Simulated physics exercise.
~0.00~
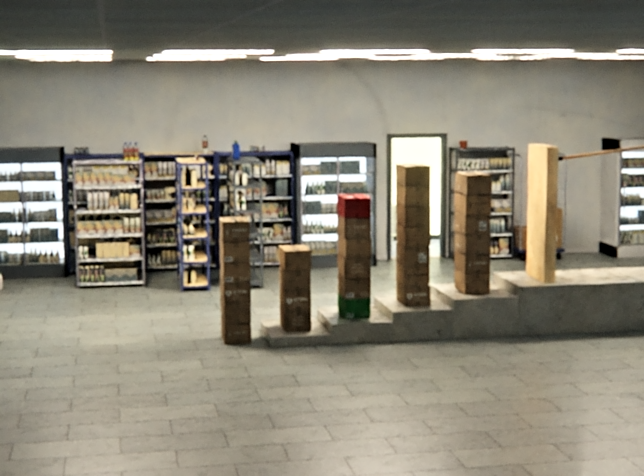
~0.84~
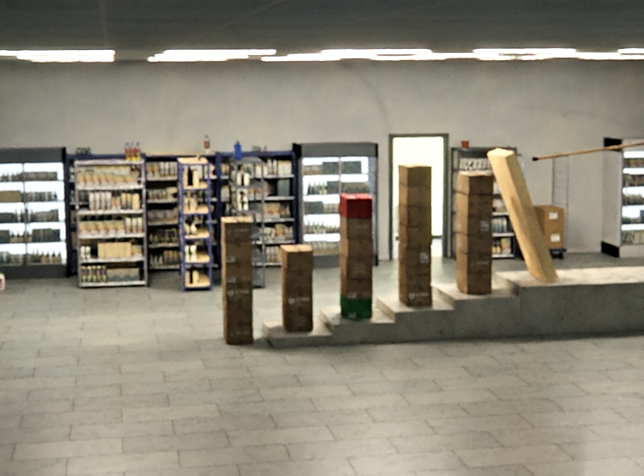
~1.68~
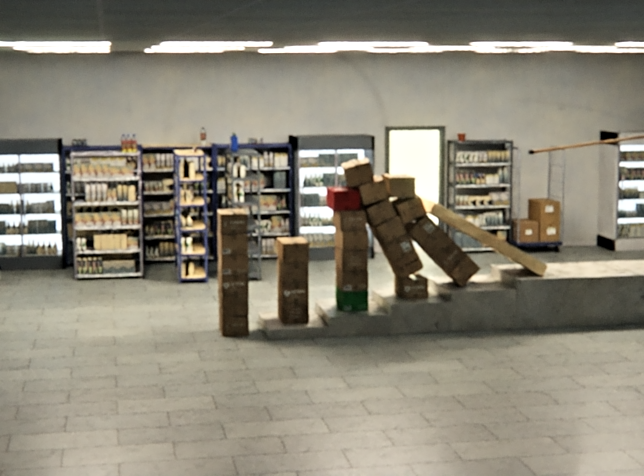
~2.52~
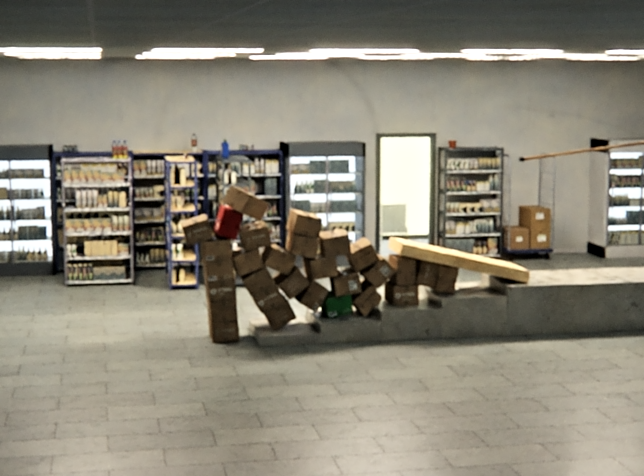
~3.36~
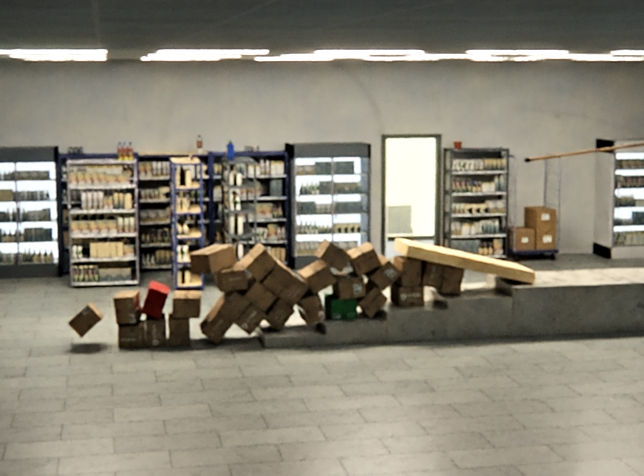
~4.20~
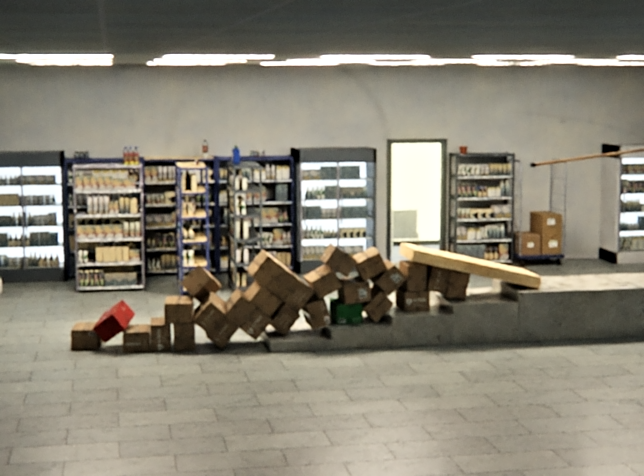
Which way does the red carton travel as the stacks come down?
The red carton travels to the left, dropping from its stack and coming to rest near the left end of the fallen cartons.
In this clip, a pole tips an upright wooden board leftward into stacks of brown cartons on descending steps, and the stacks topple one after another to the left, ending in a jumbled heap with the red carton near its left end.
